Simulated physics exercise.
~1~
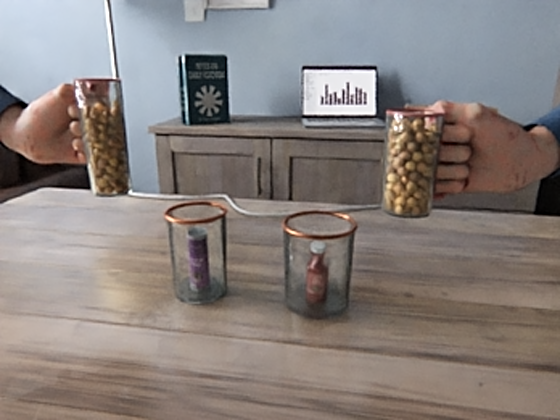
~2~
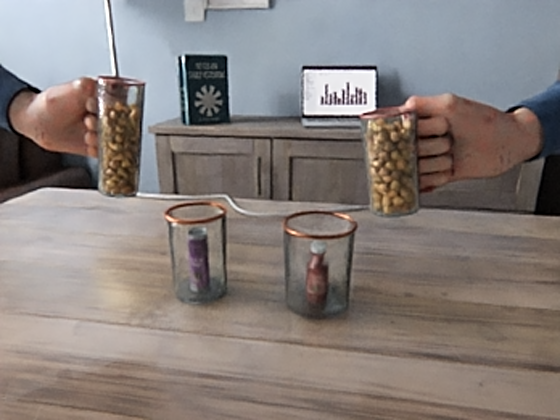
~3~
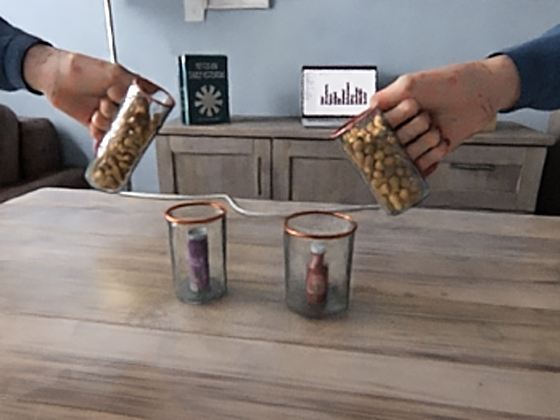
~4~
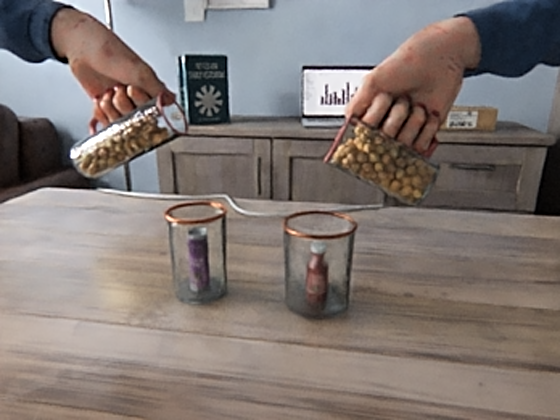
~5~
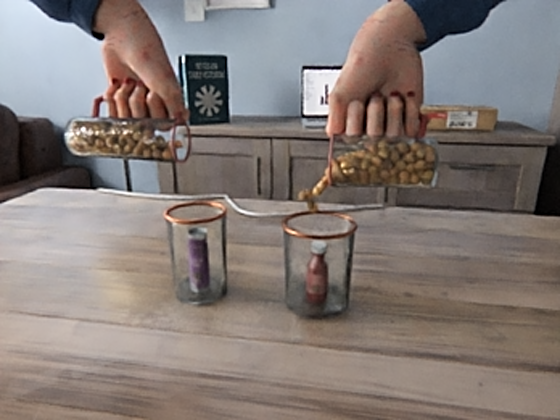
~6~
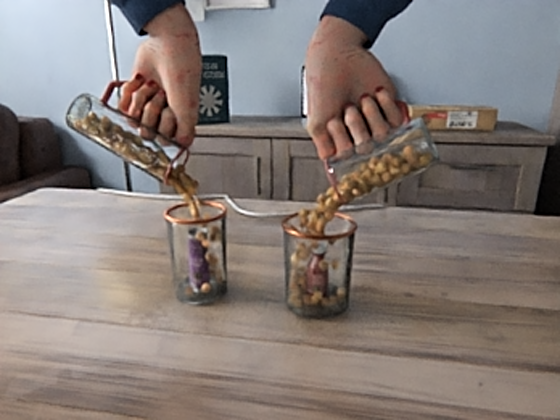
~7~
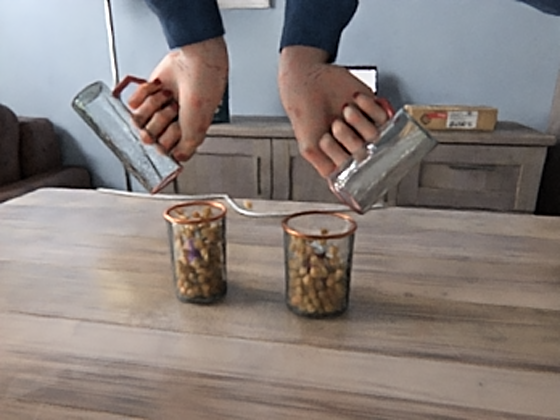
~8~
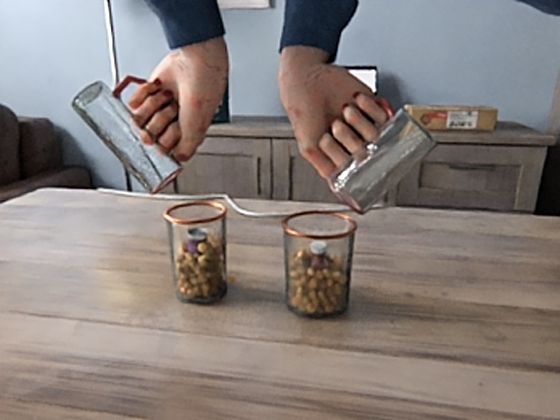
On a pale wooden table in a room with blue walls, seen from the front by a still camera, two clear glasses with copper rims stand side by side, a small purple bottle in the left and a reddish one in the right. Behind them are a grey-brown cabinet, a dark green book and a framed chart. Two hands hold clear mugs of tan, nut-like pieces above, draw them inward and tip them. Pieces spill first from the right mug, then from both, until the mugs are empty. The piles settle around the bottles, whose tops still show.
